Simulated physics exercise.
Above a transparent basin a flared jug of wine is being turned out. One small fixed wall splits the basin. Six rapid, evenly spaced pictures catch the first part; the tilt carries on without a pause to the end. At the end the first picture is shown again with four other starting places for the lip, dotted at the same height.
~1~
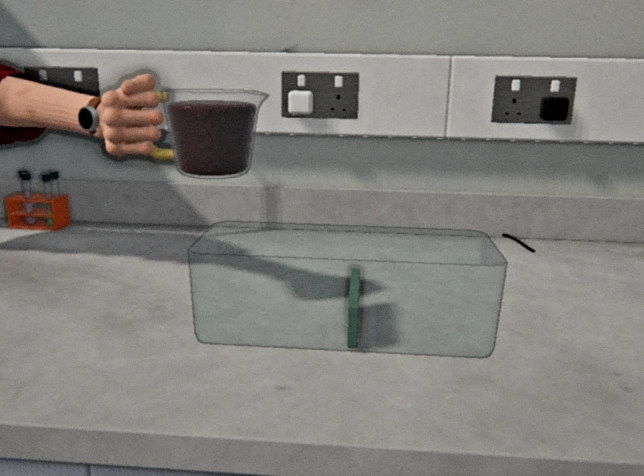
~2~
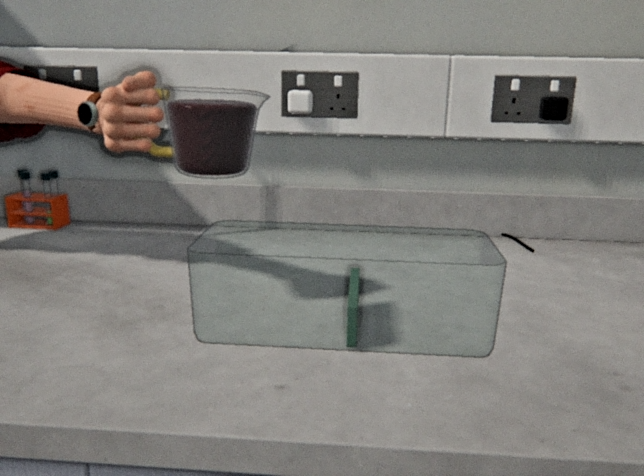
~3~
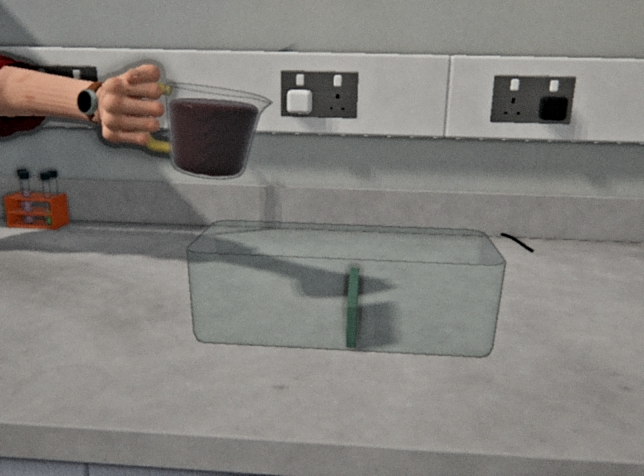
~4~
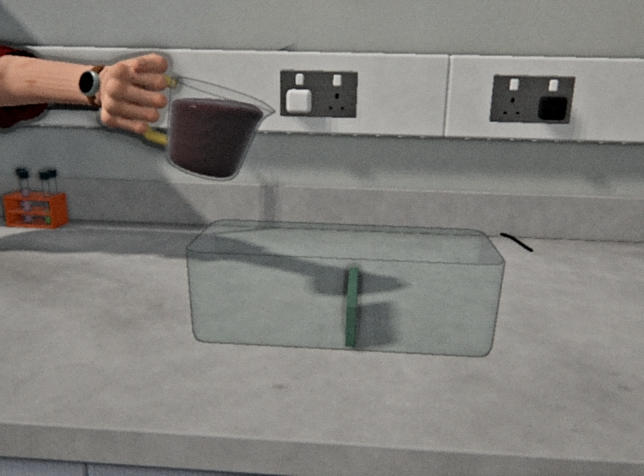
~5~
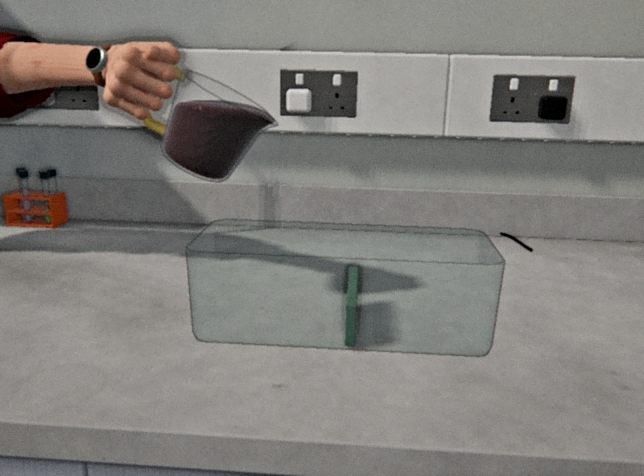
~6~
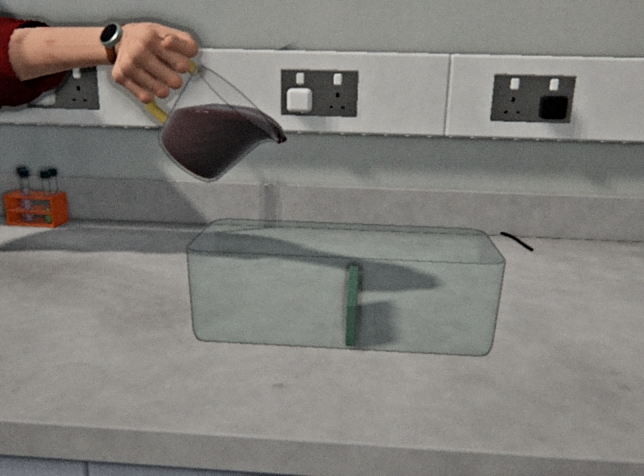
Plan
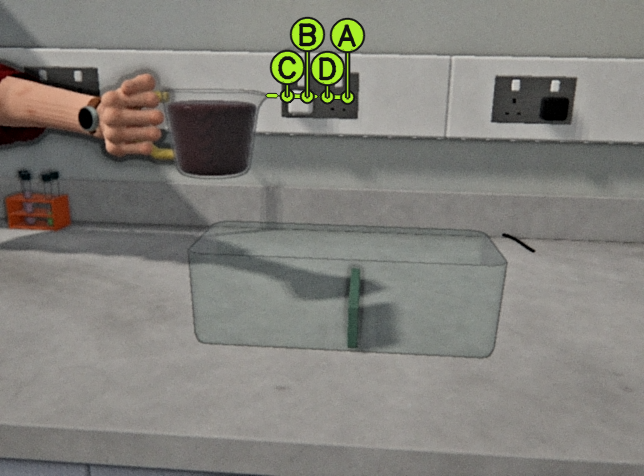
To begin with, a hand at the left holds a flared glass jug of dark wine upright above an empty, transparent basin with a green divider inside. The hand then tilts the jug to the right, gradually and then more steeply, until the wine reaches the lip and just passes over it.
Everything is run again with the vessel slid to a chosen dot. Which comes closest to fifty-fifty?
Use spot D.
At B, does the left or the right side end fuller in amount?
The left one.
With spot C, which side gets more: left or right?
More ends on the left.
On the marked copy, A at (347, 97); B at (307, 96); C at (287, 95); D at (327, 96).
With A, about 24 % ends left of the wall and 74 % right of it.
With B, about 73 % ends left of the wall and 23 % right of it; 3 % is lost outside.
With C, about 89 % ends left of the wall and 6 % right of it; 5 % is lost outside.
With D, about 50 % ends left of the wall and 48 % right of it.
